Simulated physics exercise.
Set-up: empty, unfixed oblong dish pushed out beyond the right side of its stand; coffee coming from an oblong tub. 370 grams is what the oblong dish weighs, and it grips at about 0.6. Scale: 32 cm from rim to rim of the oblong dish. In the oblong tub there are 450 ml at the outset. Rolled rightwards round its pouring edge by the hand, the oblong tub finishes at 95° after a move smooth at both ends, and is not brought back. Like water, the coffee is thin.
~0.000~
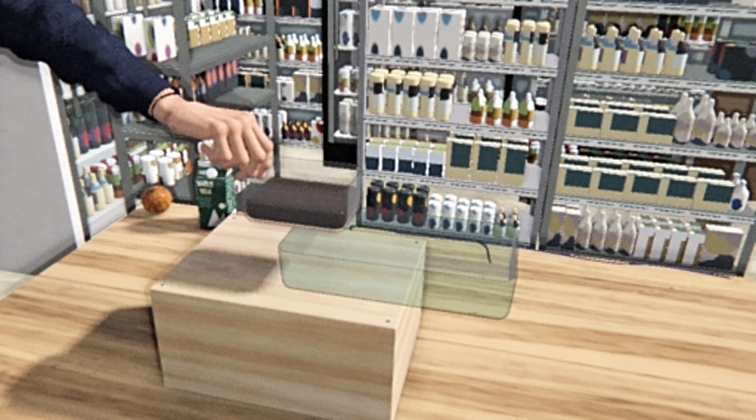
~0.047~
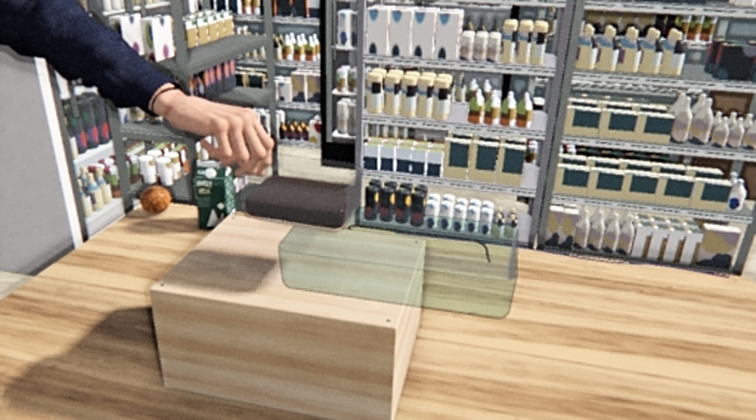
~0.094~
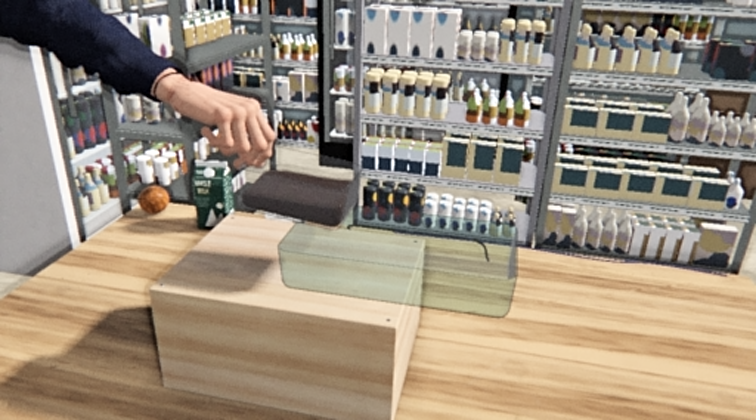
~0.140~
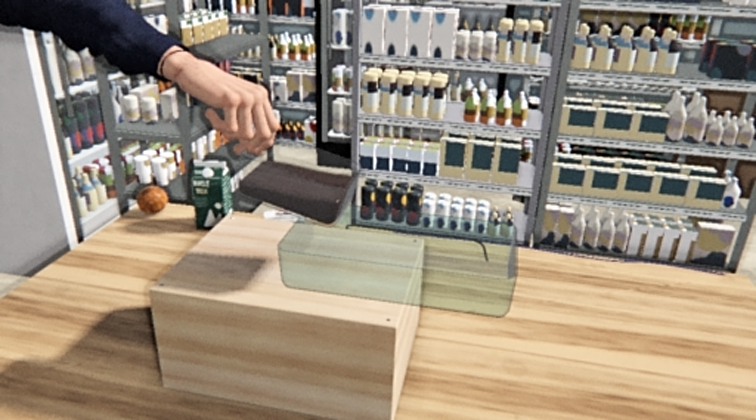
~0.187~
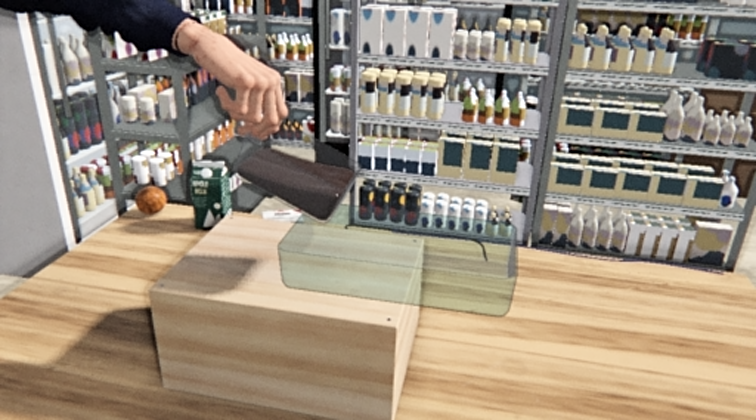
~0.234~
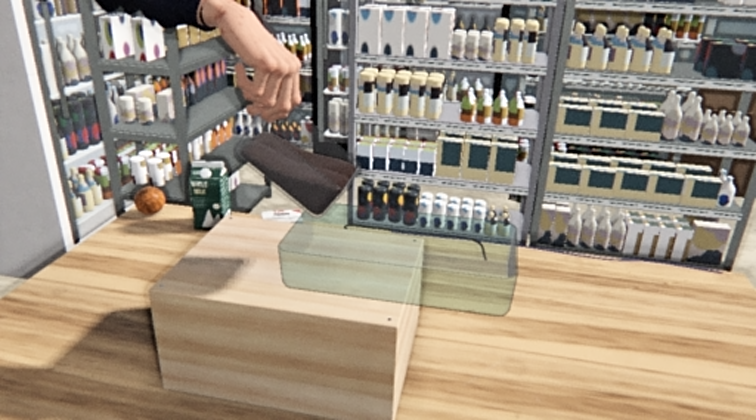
At the start, a hand hovers over a dark oblong tub that sits level behind a wooden block and a clear, greenish oblong dish on a wooden counter. The tub then tilts slightly rightwards, and its slant steepens steadily as the hand moves up and to the right.
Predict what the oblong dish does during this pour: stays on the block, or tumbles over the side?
It tumbles over the side.
After 0.48 s the tilt is 91° and 28 per cent is still to pour; the oblong dish lies level with 11 per cent in it.
After 0.66 s the tilt is 95° and 4 per cent is still to pour; the oblong dish leans 9° with 83 per cent in it.
After 0.85 s the tilt is 95° and 2 per cent is still to pour; the oblong dish leans 28° with 81 per cent in it.
After 1.05 s the tilt is 95° and 1 per cent is still to pour; the oblong dish leans 70° with 80 per cent in it.
In the end the oblong dish leans 180° with 0 per cent in it.
